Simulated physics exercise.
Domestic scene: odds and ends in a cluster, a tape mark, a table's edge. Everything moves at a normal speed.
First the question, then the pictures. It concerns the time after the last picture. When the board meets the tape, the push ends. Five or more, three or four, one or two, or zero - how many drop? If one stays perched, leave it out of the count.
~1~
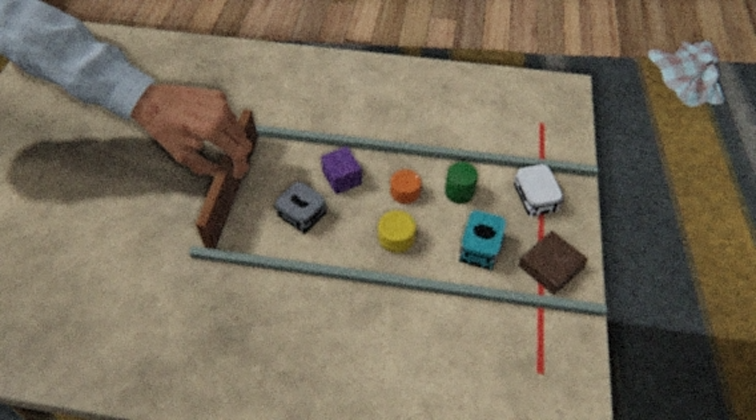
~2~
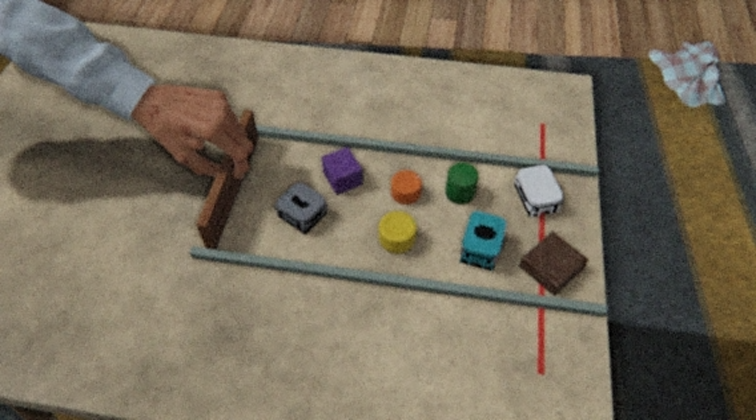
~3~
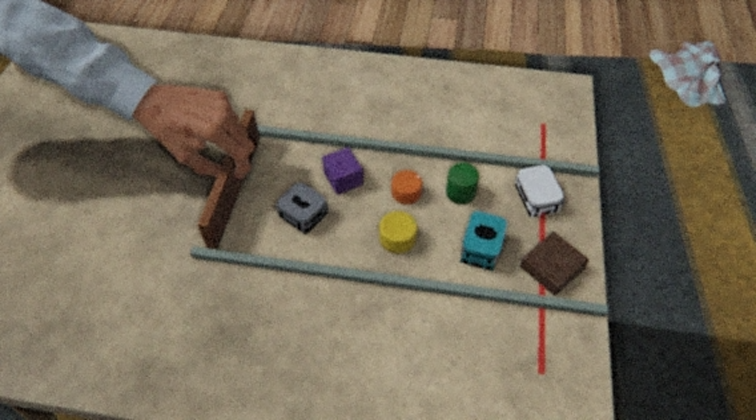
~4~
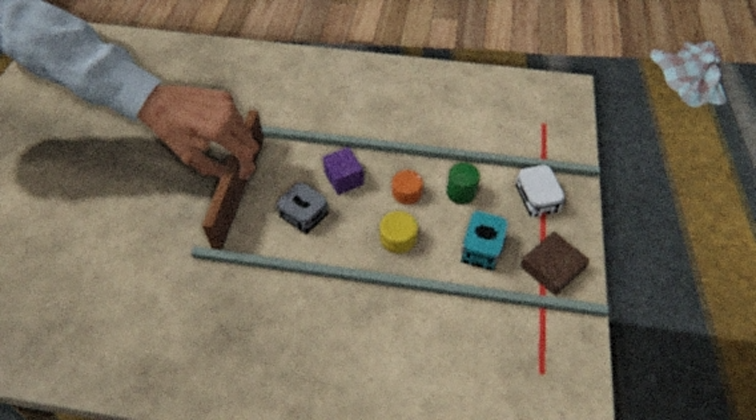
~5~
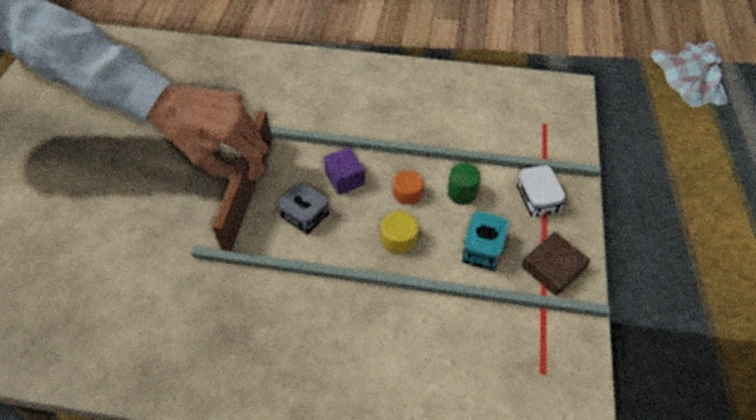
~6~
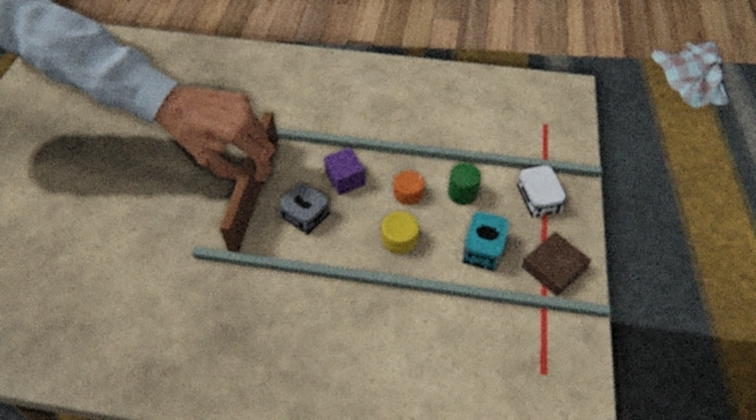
One or two drop.
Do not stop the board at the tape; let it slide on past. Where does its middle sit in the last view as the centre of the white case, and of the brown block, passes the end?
Around (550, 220), then around (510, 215).
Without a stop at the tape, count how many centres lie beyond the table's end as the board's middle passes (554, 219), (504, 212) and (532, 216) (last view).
Taking the places in turn, the counts are 3, 0 and 1.
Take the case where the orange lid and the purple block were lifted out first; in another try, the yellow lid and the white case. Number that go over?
In order, the numbers are 1 and 1.
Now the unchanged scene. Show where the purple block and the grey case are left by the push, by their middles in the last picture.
In the last picture the purple block sits at (562, 206) while the grey case sits at (566, 237).
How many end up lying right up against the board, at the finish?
4 touch it.
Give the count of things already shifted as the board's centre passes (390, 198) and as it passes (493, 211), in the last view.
I make it 5 at the first spot and 8 at the other.
A little later, none off yet; brown block at rest near (556, 264); white case at rest near (541, 192); turquoise case at rest near (485, 241).
Next, none off yet; brown block at rest near (556, 264); white case at rest near (541, 192); turquoise case at rest near (496, 244).
Later still, none off yet; brown block shifted about its own width near (601, 267); white case shifted about its own width near (572, 189); turquoise case shifted about its own width near (558, 260).
When it is over, the number that fall off is one or two; down, brown block.
